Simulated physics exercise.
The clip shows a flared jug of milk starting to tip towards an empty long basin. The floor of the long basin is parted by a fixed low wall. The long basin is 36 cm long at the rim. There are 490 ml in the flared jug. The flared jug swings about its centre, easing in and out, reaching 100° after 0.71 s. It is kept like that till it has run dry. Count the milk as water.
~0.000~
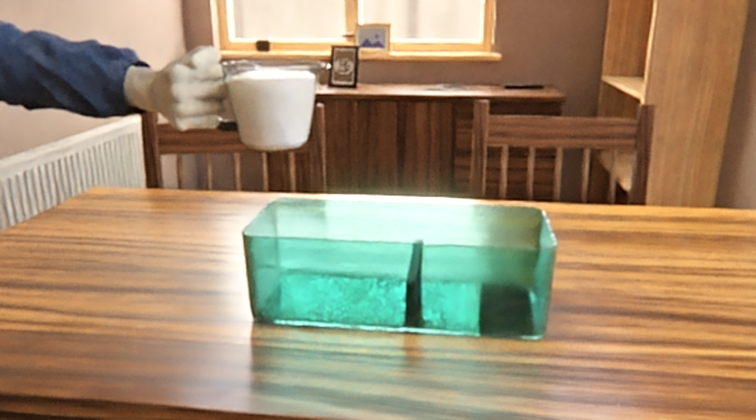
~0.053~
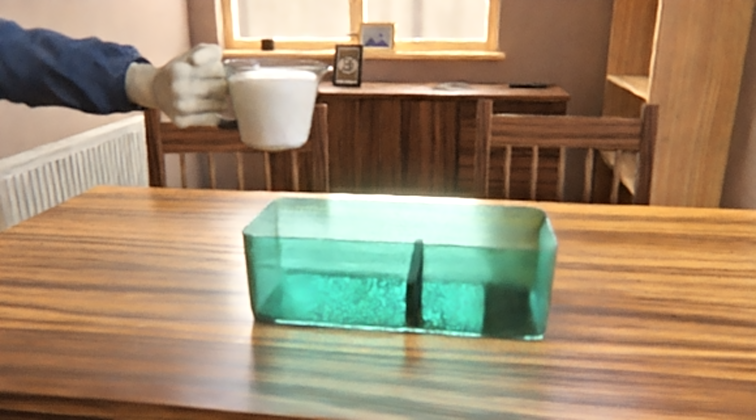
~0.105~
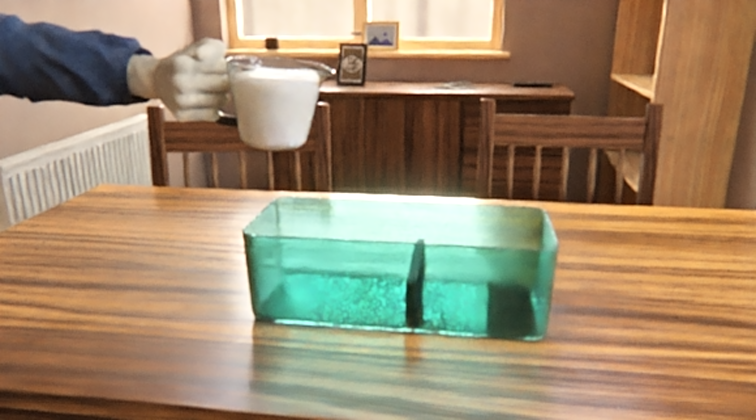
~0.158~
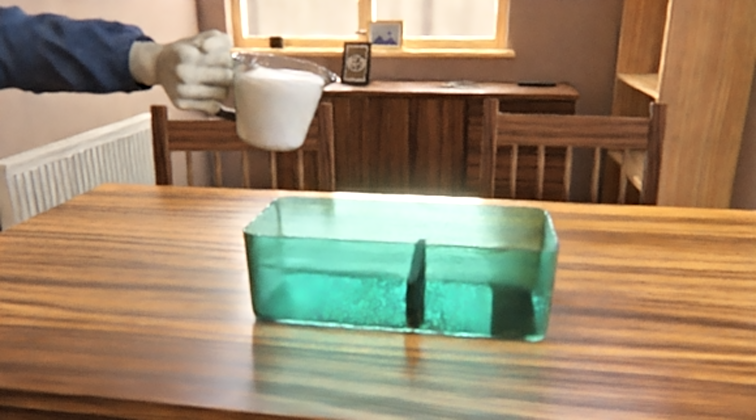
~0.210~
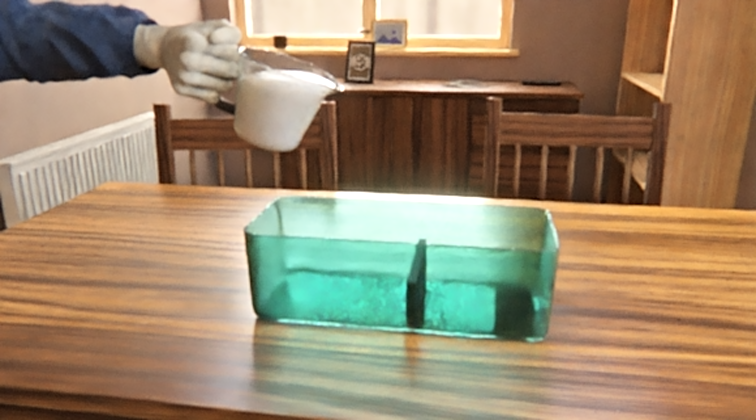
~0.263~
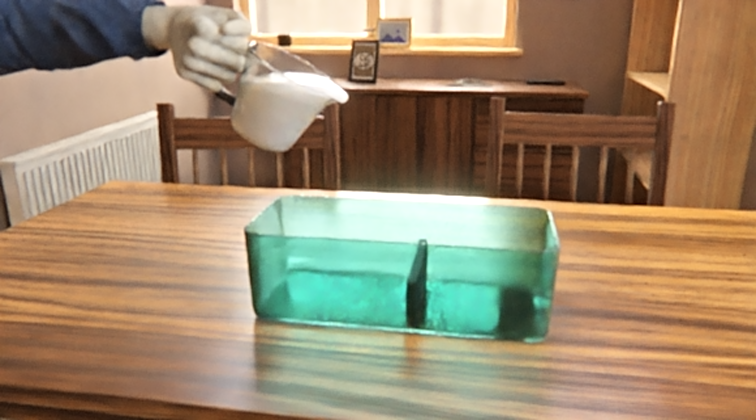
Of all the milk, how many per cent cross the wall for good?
The far part has some 3 per cent.
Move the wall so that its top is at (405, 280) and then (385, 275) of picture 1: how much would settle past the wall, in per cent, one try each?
In turn about 10 and 30 per cent.
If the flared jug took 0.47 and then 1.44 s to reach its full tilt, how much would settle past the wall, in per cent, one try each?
First 5, then 0 per cent.
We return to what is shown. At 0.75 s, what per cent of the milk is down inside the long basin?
Near 82 in a hundred.
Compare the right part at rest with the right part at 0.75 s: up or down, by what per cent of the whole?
The share moves up, by some 2 per cent.
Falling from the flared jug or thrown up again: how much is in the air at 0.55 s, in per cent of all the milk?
Near 30 in a hundred.
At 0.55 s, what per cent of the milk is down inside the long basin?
About 26 per cent.
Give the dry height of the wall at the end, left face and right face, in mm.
Some 42 mm on the left and 58 mm on the right.
By 0.55 s the tilt is 88° and 44 per cent is still to pour, 26 is left of the wall and 0 right of it.
By 0.75 s the tilt is 100° and 6 per cent is still to pour, 81 is left of the wall and 1 right of it.
By 0.97 s the tilt is 100° and 0 per cent is still to pour, 93 is left of the wall and 3 right of it.
By 1.21 s the tilt is 100° and 0 per cent is still to pour, 94 is left of the wall and 3 right of it.
At rest 94 per cent lies left of the wall, 3 right of it and 3 outside.
